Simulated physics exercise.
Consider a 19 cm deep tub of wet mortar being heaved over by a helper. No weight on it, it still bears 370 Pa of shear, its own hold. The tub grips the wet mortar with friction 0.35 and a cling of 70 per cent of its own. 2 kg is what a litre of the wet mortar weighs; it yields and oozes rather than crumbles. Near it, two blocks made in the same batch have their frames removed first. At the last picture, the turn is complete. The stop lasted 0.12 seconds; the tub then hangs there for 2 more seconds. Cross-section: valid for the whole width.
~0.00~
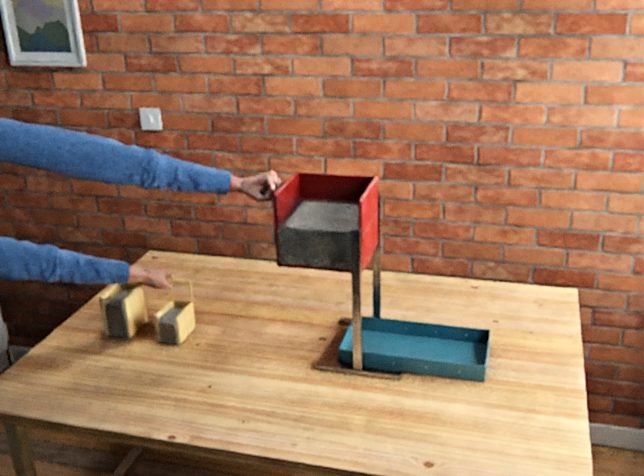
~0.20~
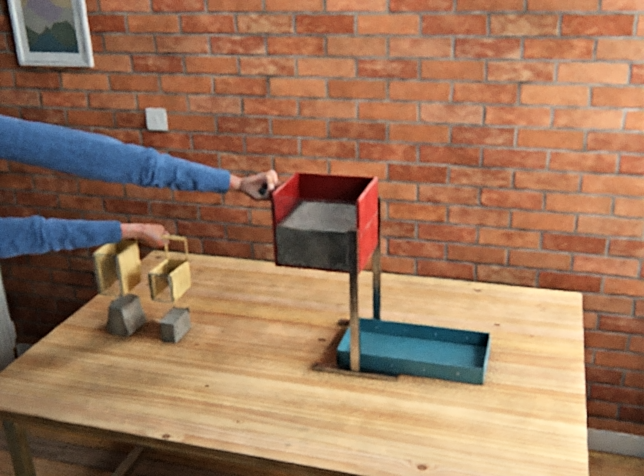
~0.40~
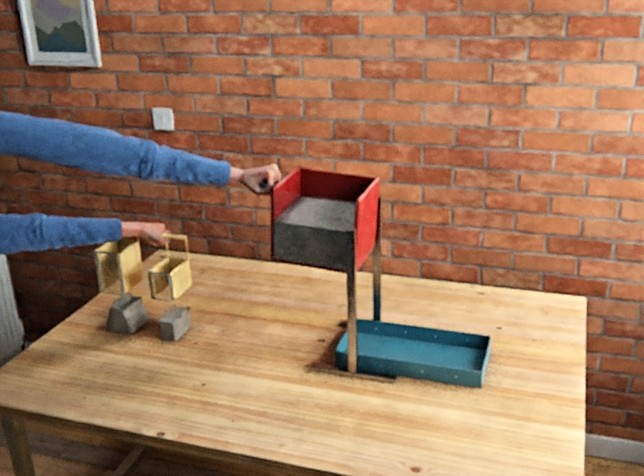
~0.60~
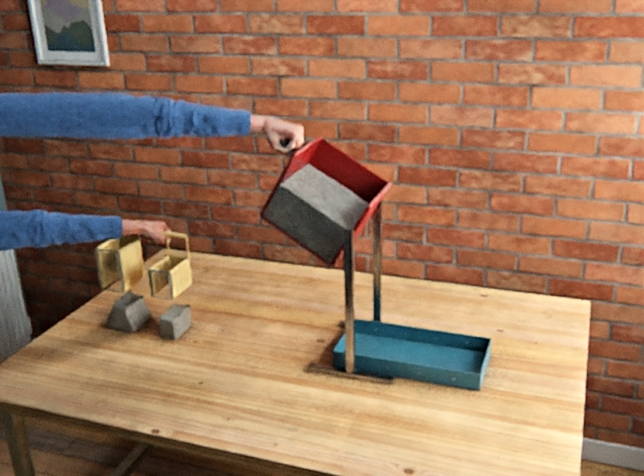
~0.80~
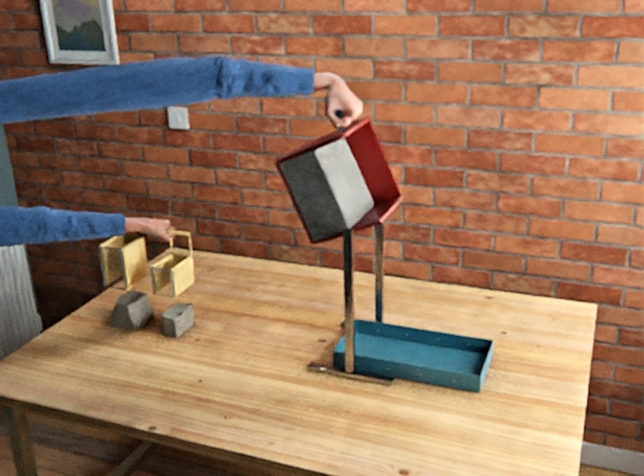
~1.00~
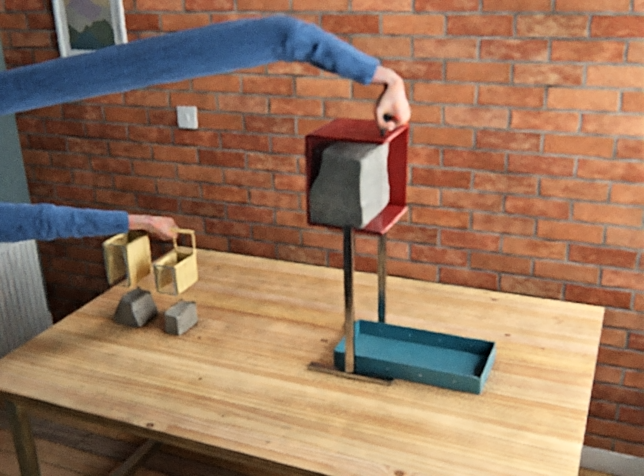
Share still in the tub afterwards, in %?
56 %.
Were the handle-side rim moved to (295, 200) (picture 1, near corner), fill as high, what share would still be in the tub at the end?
I'd put it at close to 75 per cent.
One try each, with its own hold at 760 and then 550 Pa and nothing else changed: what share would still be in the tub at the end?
In turn about 60 %, 60 %.
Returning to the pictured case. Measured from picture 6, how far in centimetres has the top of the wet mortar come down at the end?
The top ends up some 10 cm below its level in the last picture.
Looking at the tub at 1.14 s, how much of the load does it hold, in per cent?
Tub contents: Around 90 %.
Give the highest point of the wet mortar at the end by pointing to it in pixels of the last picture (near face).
About (325, 192).
After 1.14 s, the tub is at 91 degrees and holds 89 %.
After 1.31 s, the tub is at 91 degrees and holds 60 %.
After 1.48 s, the tub is at 91 degrees and holds 56 %.
After 1.65 s, the tub is at 91 degrees and holds 56 %.
After 3.00 s, at the end, the tub is at 91 degrees and holds 56 %.
